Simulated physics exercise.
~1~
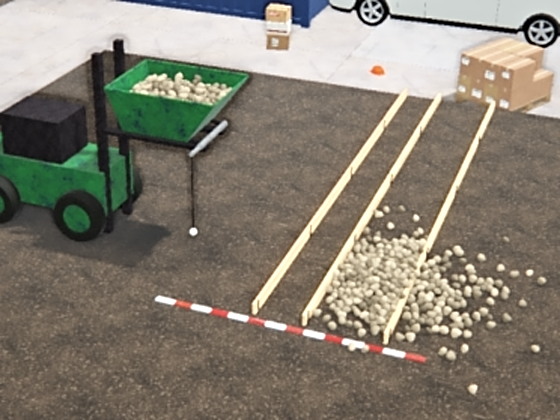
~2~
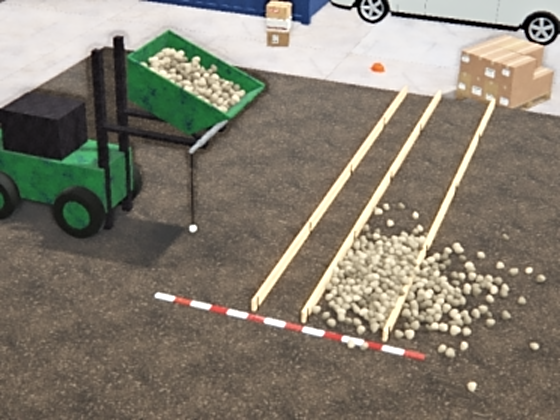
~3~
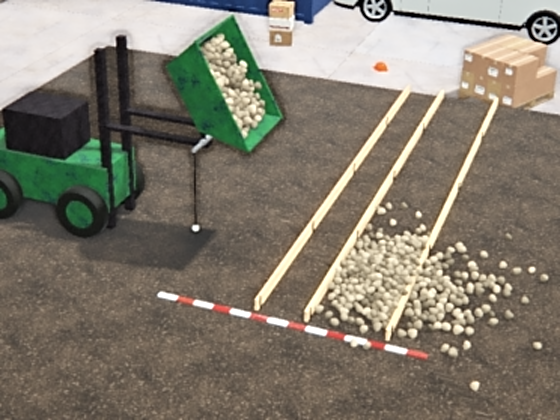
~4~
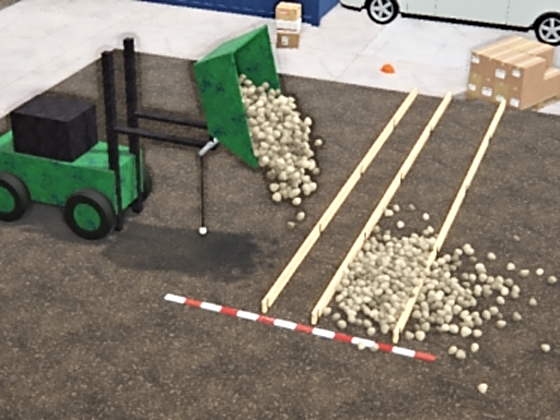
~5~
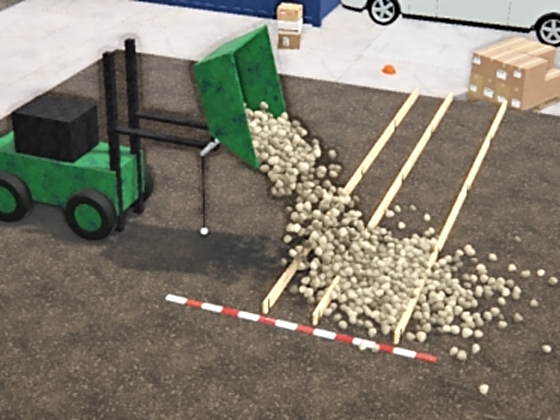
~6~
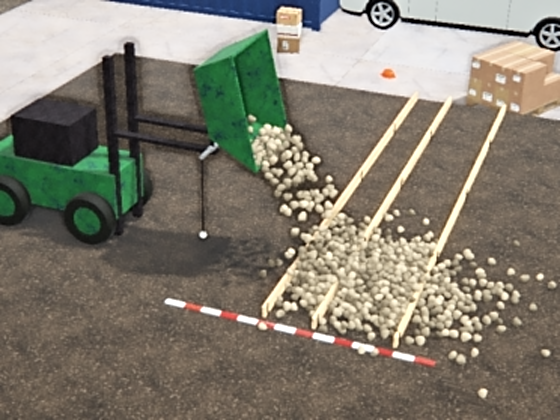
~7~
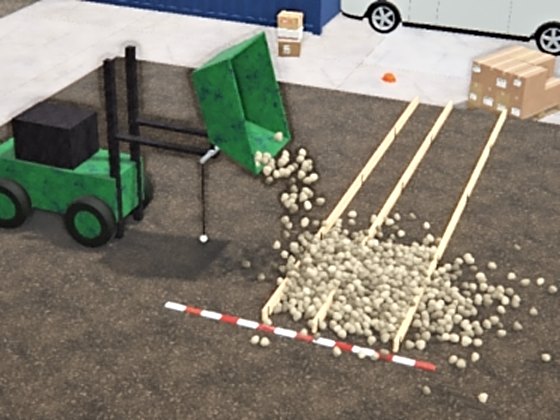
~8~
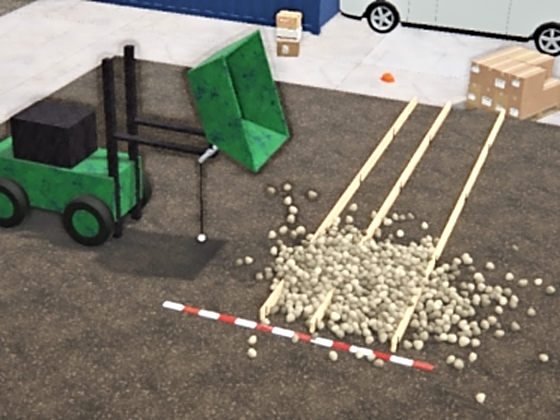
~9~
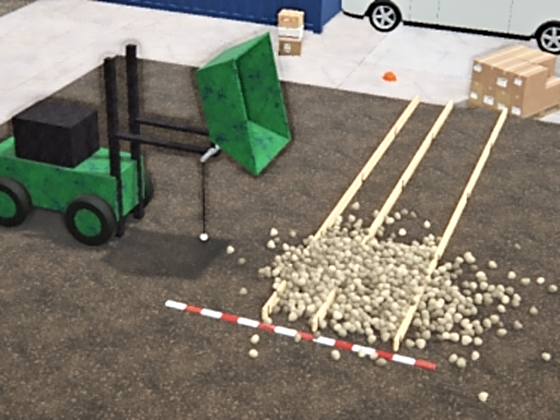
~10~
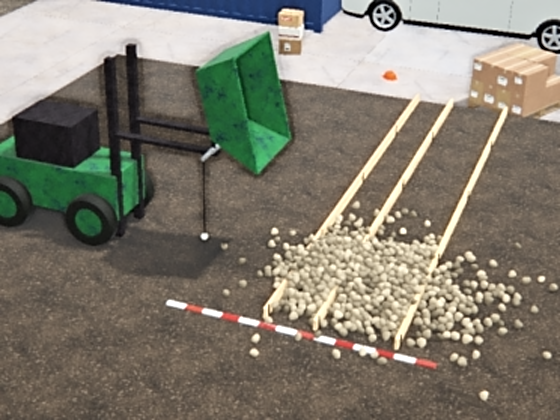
In this clip, a green forklift tips its raised skip steeply to the right, pouring pale stones across wooden boards onto an existing pile behind a red-and-white rod. The skip empties, and the stones settle in a wider heap while it stays tilted.
